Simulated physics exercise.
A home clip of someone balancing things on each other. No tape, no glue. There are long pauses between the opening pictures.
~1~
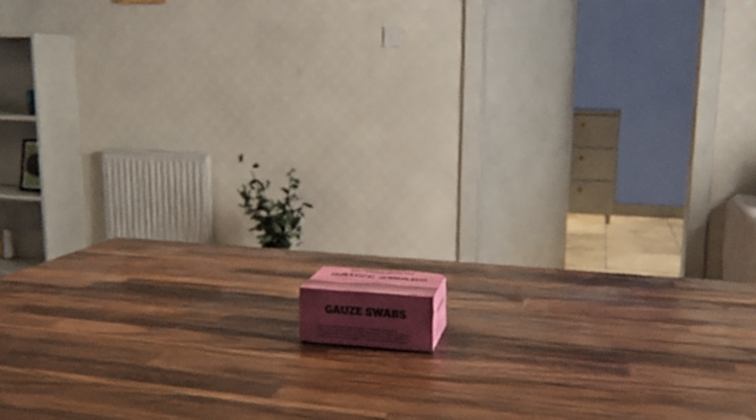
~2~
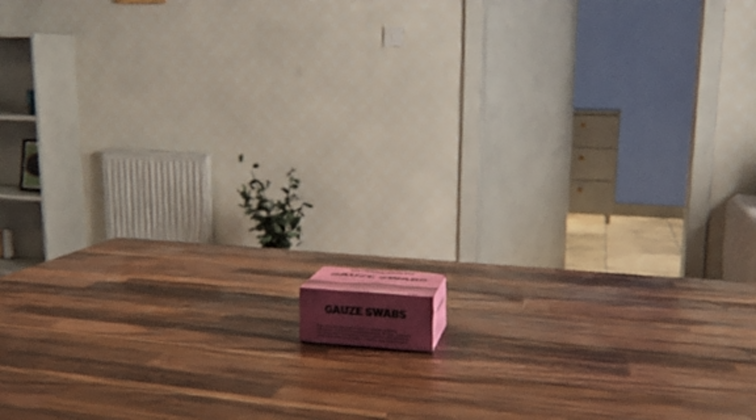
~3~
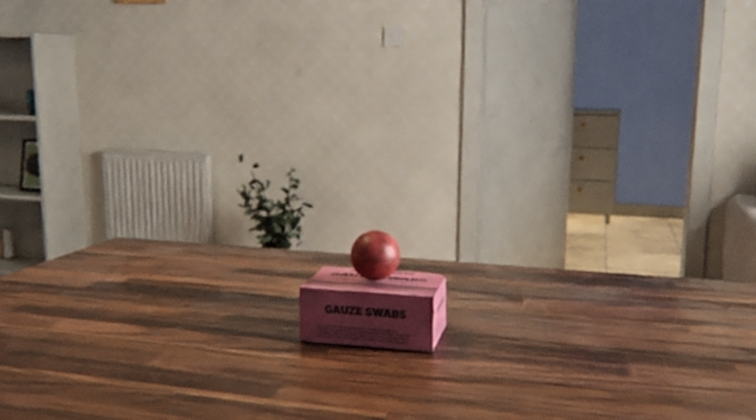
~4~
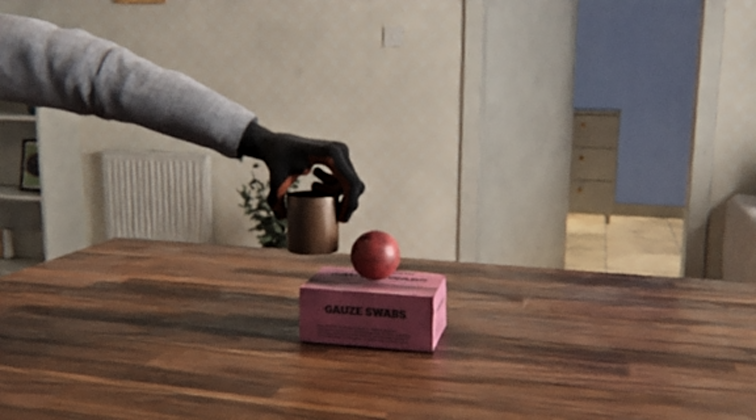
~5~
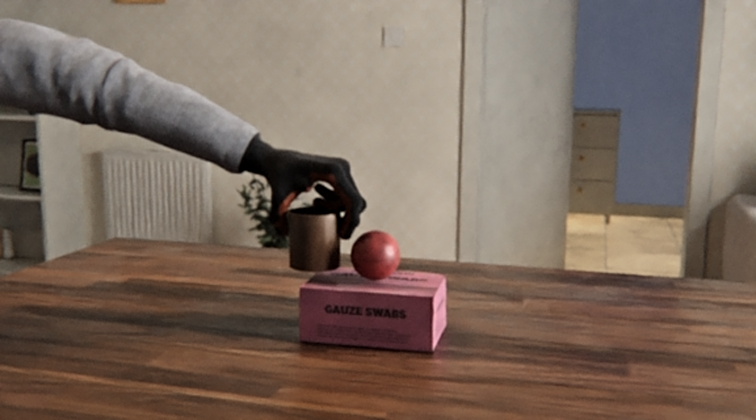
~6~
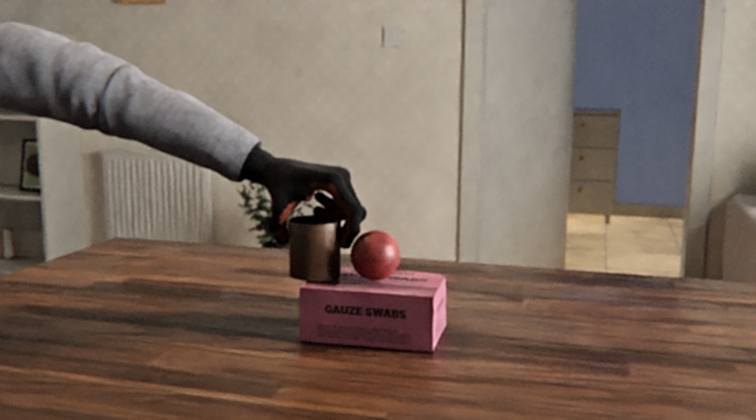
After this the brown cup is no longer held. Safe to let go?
The pile keeps its balance.
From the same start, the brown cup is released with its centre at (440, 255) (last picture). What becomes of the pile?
Then it holds.
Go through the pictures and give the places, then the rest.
In the first frame, the last thing is not in view yet.
In the second frame, the last thing is not in view yet.
In the third frame, the last thing is not in view yet; red ball (375, 255).
The fourth frame shows on its way; brown cup (313, 222); red ball (375, 255).
The fifth frame shows on its way; brown cup (315, 239); red ball (375, 255).
The sixth frame shows set down, still held; brown cup (315, 247); red ball (375, 255).
Then, 1.20 s past the last view, nothing moves.
Then, 2.30 s past the last view, brown cup resting near (315, 248).
Finally, all 3 still in place. Final places as the last picture's camera would see them, brown cup near (315, 248). The pile stays up.
